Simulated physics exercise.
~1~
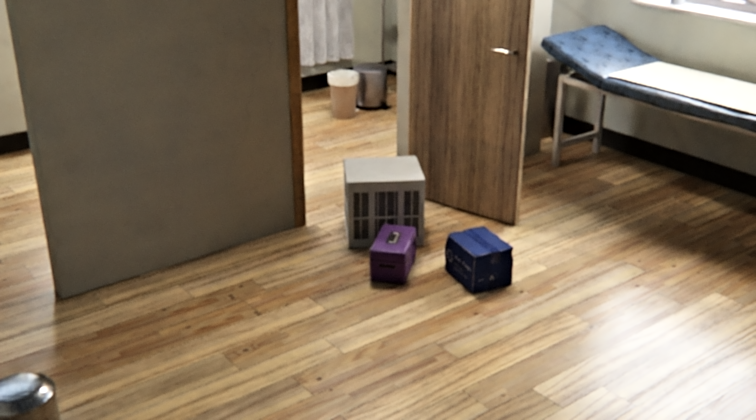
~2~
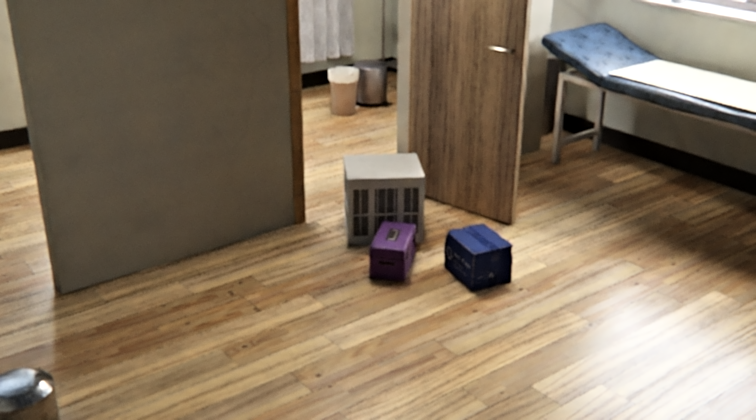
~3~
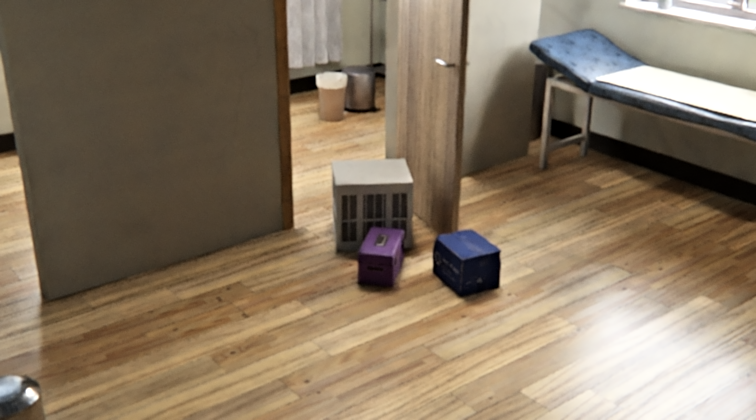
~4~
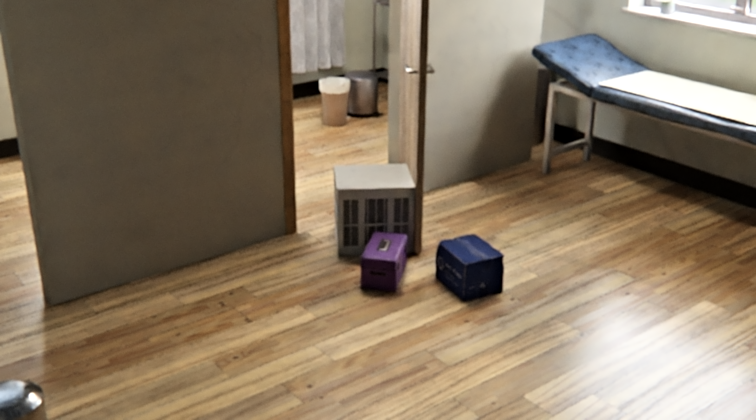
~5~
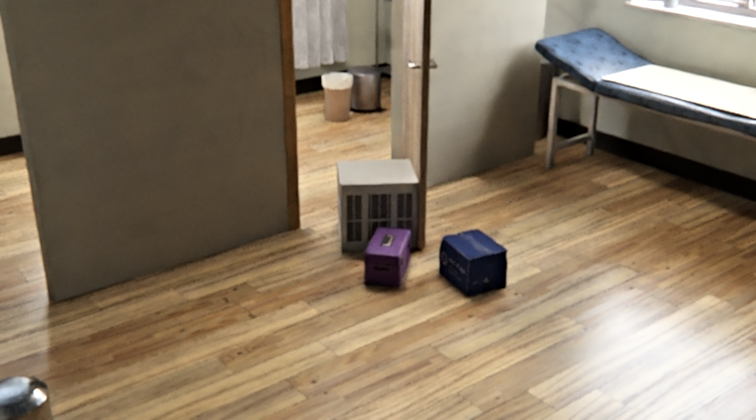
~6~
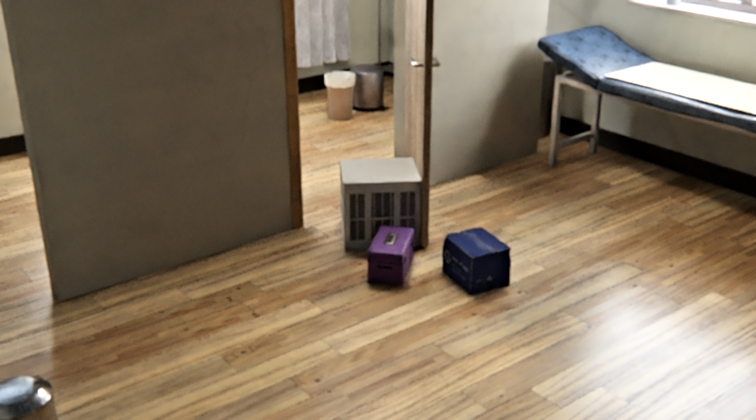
In a clinic room, an open door swings partway and stops against a pale crate.
